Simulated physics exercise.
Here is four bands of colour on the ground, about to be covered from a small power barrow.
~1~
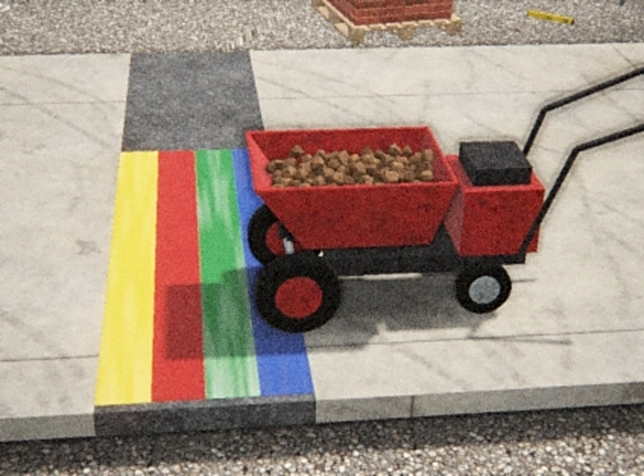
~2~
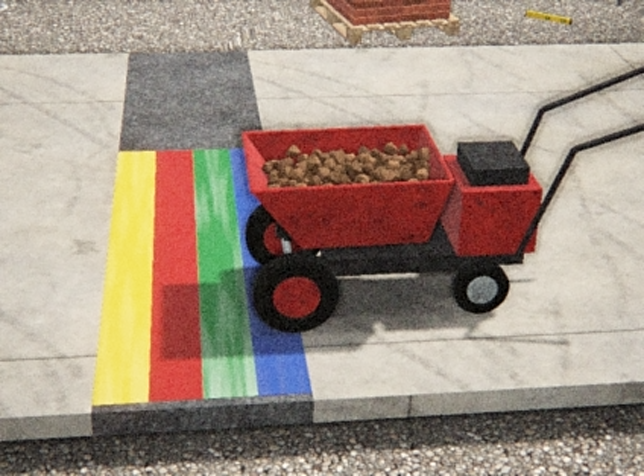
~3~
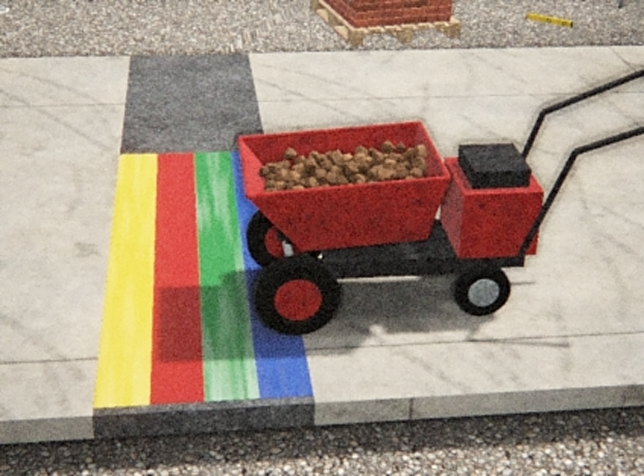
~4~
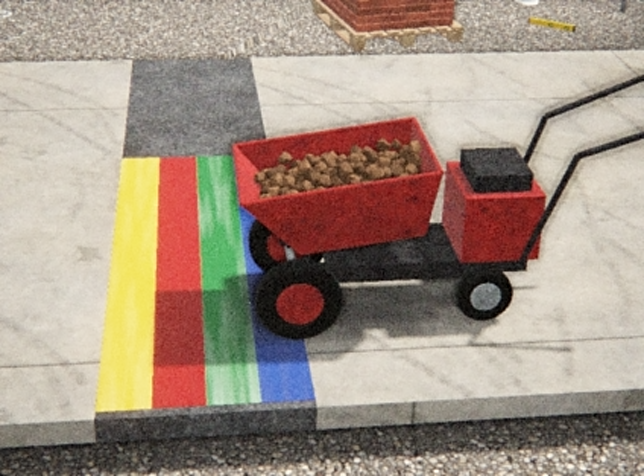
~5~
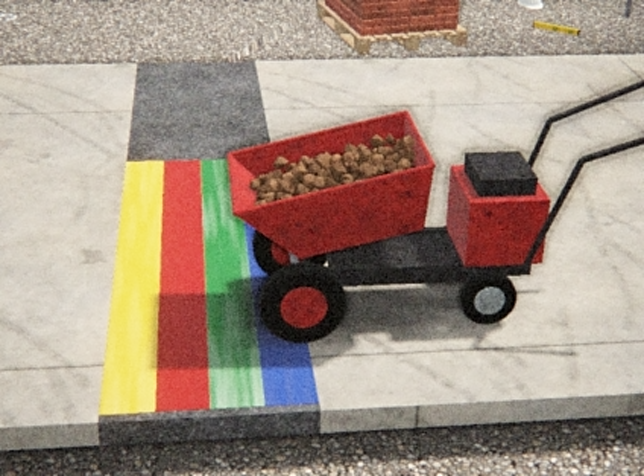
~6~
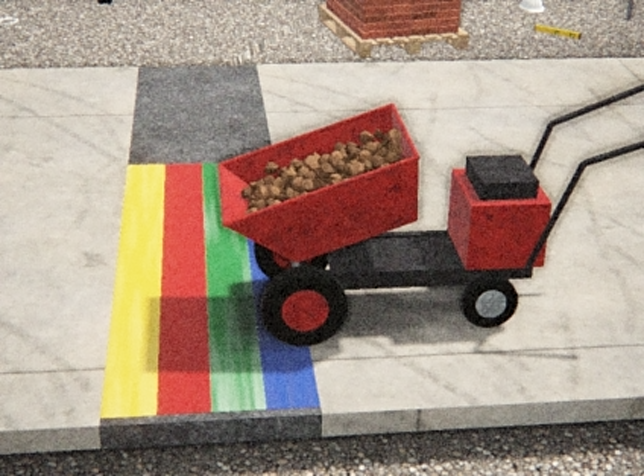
A small red power barrow with black handles stands on a pale concrete slab, seen from above and to one side. Its skip holds brown clods, and beside its front wheels lie yellow, red, green and blue strips, left to right, with gravel and stacked bricks behind. The skip slowly tilts forward to the left, its rear rising, while the wheels stay put and the view shifts slightly.
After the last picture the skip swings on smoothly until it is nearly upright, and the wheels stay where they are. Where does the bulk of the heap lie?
Most lies over the yellow band.
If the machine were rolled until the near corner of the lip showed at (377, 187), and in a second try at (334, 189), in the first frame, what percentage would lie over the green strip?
About 30 and 20 per cent.
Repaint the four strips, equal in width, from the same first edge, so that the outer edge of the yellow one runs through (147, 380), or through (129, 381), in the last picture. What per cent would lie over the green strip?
About 0 and 0 per cent.
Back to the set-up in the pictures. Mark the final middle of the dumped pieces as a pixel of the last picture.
Close to (125, 315).
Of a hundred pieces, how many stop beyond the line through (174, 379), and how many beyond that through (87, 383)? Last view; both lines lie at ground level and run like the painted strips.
First some 70, then 20 per cent.
Shortly afterwards, skip tipped steeply; the whole lot in the skip.
Next, skip tipped right over; the bulk in the skip; a little over the red strip; near a quarter over the yellow strip; only a few falling; only a few off the paint.
Some moments later, skip tipped right over; near a quarter in the skip; a little over the red strip; near a third over the yellow strip; near a quarter off the paint.
In the end, skip tipped right over; near a quarter in the skip; none at all over the blue strip; none at all over the green strip; a little over the red strip; near a third over the yellow strip; near a quarter off the paint.
